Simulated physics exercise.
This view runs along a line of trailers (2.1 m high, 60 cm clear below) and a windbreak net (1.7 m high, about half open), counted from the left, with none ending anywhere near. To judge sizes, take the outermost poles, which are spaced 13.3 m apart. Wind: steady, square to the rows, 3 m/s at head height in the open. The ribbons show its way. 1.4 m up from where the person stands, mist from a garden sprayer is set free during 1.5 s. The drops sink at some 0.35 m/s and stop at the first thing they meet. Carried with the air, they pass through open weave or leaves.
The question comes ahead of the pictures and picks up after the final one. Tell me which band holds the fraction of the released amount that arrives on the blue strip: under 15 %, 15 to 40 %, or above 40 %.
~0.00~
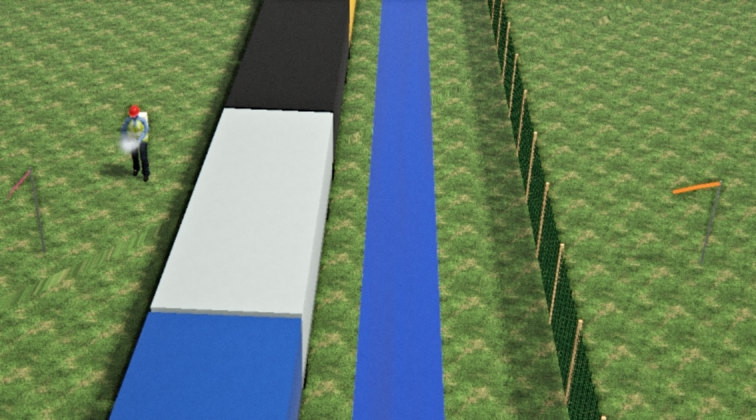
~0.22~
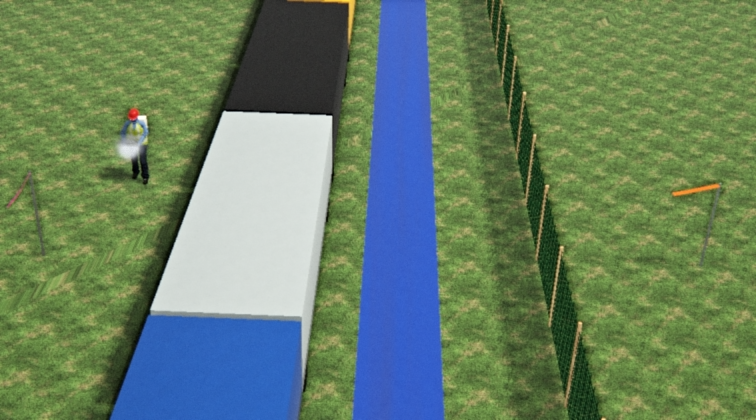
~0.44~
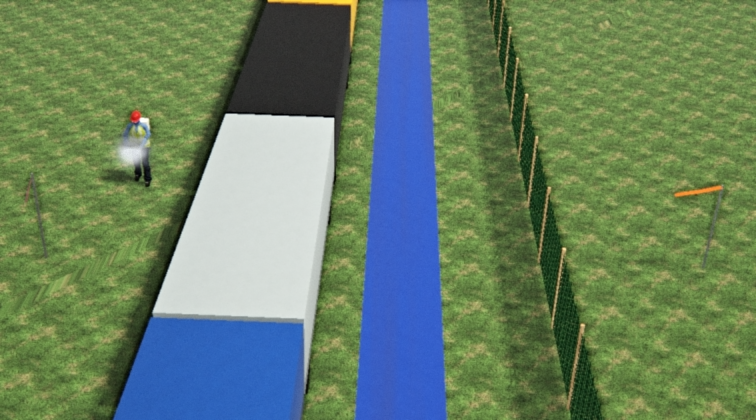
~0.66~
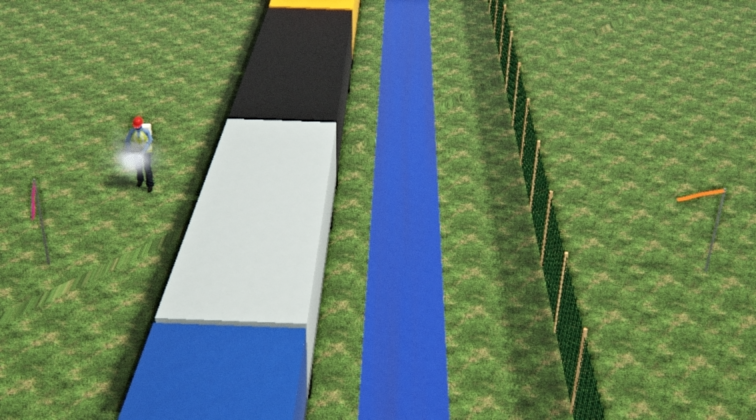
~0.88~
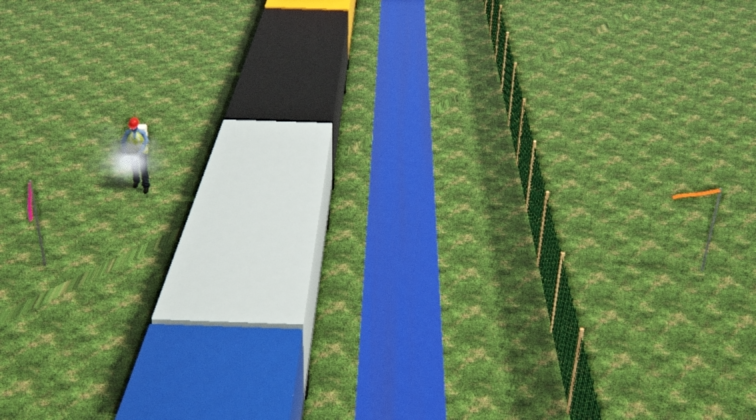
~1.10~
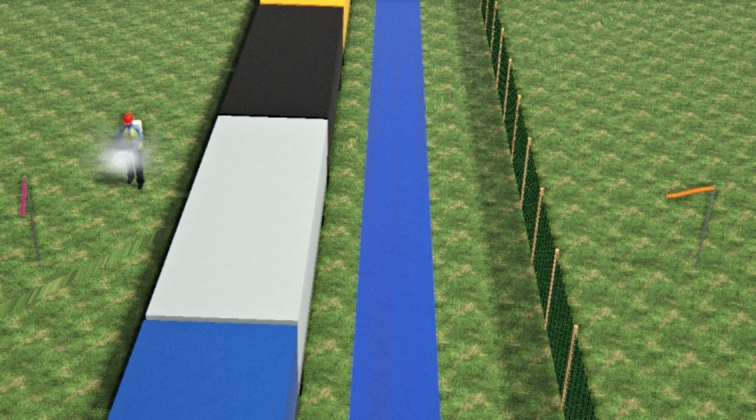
That fraction is under 15 %.
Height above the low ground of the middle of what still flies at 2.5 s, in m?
The middle is at about 1.2 m above the low ground.
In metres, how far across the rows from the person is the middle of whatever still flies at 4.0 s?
Roughly 1.0 metres.
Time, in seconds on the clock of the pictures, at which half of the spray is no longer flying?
That should be around 9.0 seconds.
After 2.5 s, 100 % is in the air or yet to come; 0 % lies on the blue strip; the middle of what still flies is 1.3 m above the low ground, near (112, 156).
After 4.0 s, 98 % is in the air or yet to come; 0 % lies on the blue strip; the middle of what still flies is 1.2 m above the low ground, near (73, 160).
After 8.0 s, 58 % is in the air or yet to come; 0 % lies on the blue strip.
After 20.0 s, 4 % is in the air or yet to come; 0 % lies on the blue strip.
After 45.0 s, 0 % is in the air or yet to come; 0 % lies on the blue strip.
